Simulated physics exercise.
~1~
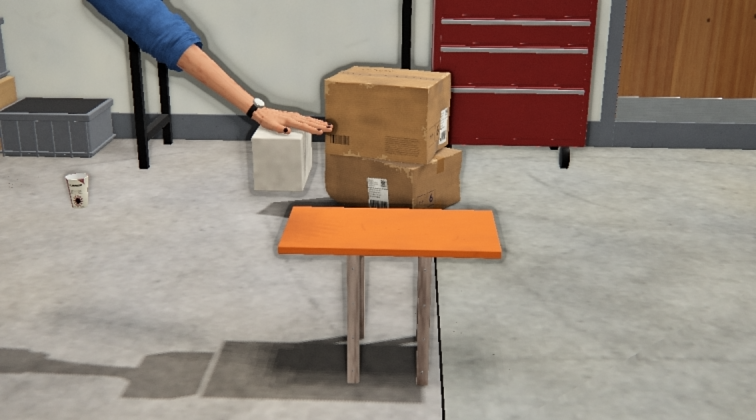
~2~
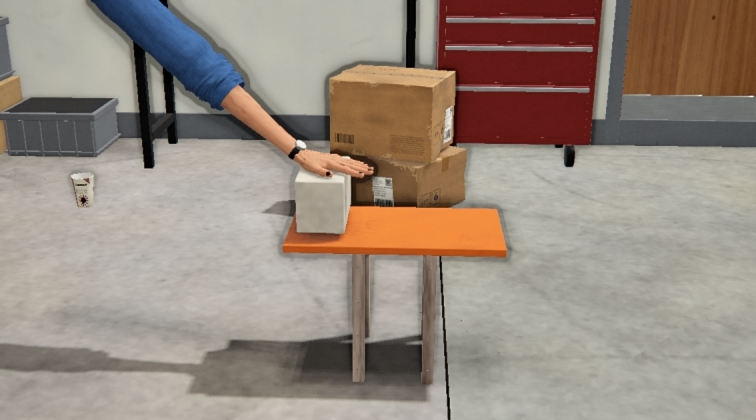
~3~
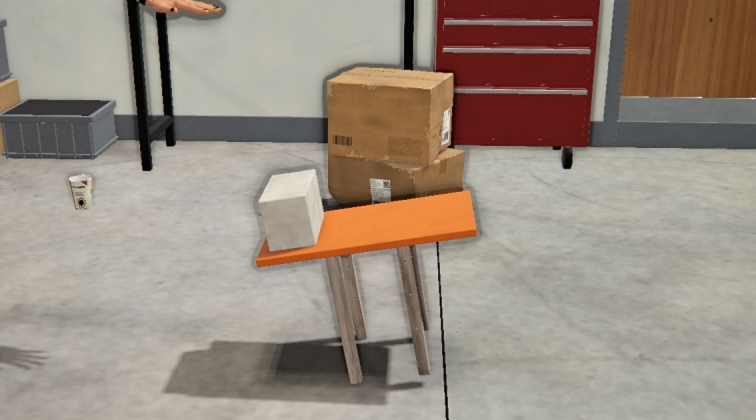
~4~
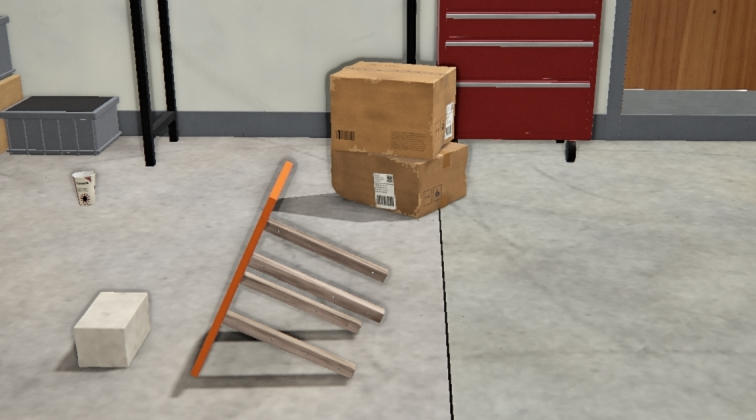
In a garage, a hand sets a pale block on an orange table, which topples left.
